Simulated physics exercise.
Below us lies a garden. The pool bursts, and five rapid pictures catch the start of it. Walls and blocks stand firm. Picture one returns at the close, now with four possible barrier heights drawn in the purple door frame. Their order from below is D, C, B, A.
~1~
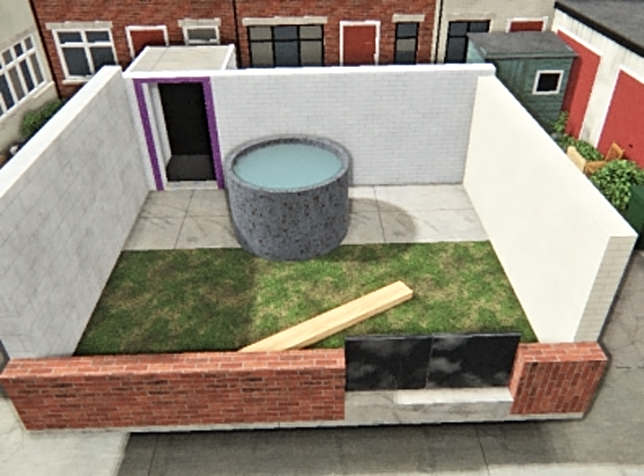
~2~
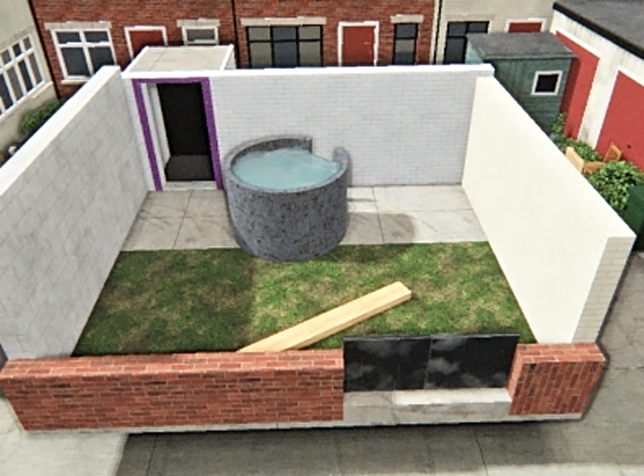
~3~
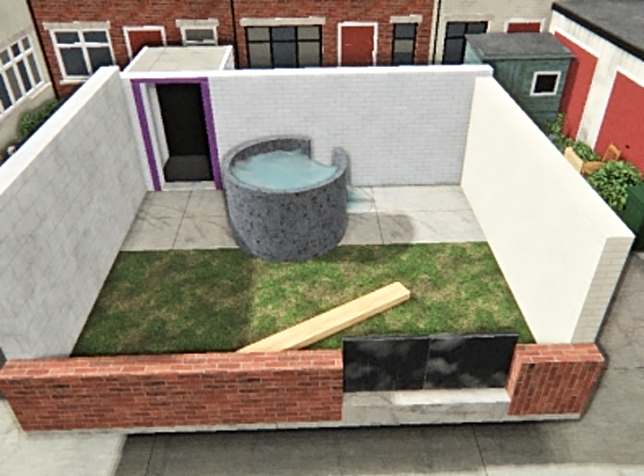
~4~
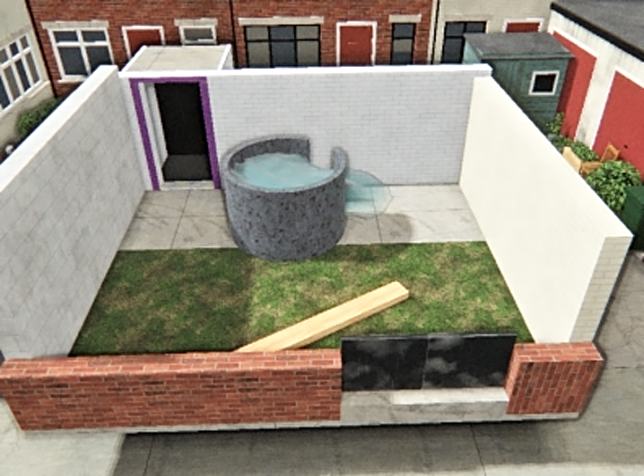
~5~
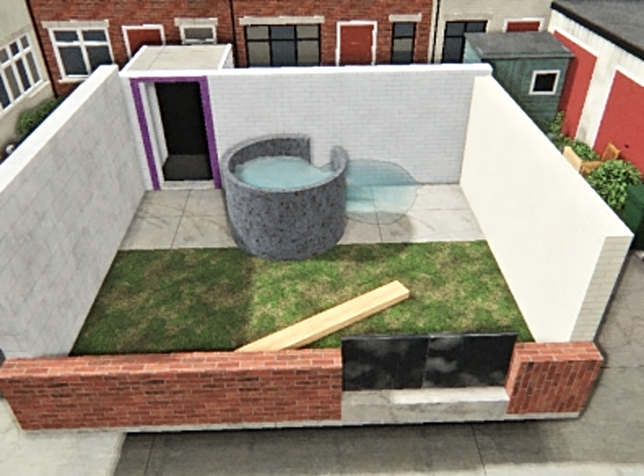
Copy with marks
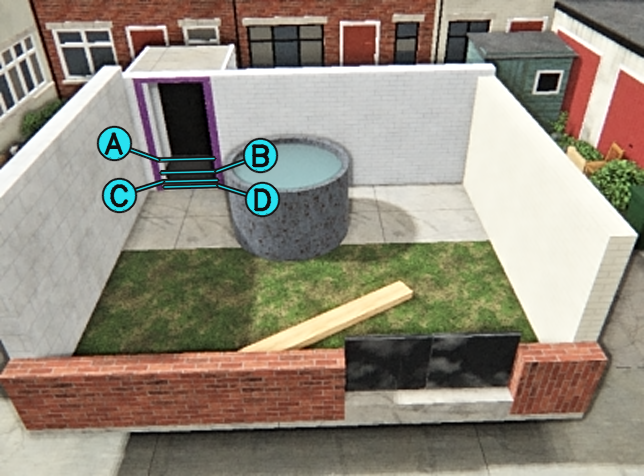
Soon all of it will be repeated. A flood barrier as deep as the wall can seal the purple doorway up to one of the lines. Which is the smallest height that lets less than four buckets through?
D will do.
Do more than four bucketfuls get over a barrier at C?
No, that is safe.
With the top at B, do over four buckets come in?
No, not at all.
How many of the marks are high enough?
All of them.
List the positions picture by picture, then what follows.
Water in the pool at rest, its middle at (288, 167); foot of the purple doorway at (191, 189); shut gate at (431, 342), in the first frame.
Water covers 1 % of the ground, its front hidden from here, in the second frame.
In the third frame, 3 % of the ground under water, visible out to (359, 198).
In the fourth frame, 5 % of the ground under water, visible out to (384, 184).
In the fifth frame, 8 % of the ground under water, visible out to (420, 183).
In cyan, A at (186, 159); B at (188, 172); C at (190, 180); D at (191, 186); from the bottom up D, C, B, A.
With A, nothing gets over.
With B, nothing gets over.
With C, nothing gets over.
With D, a splash gets over, under a bucket.
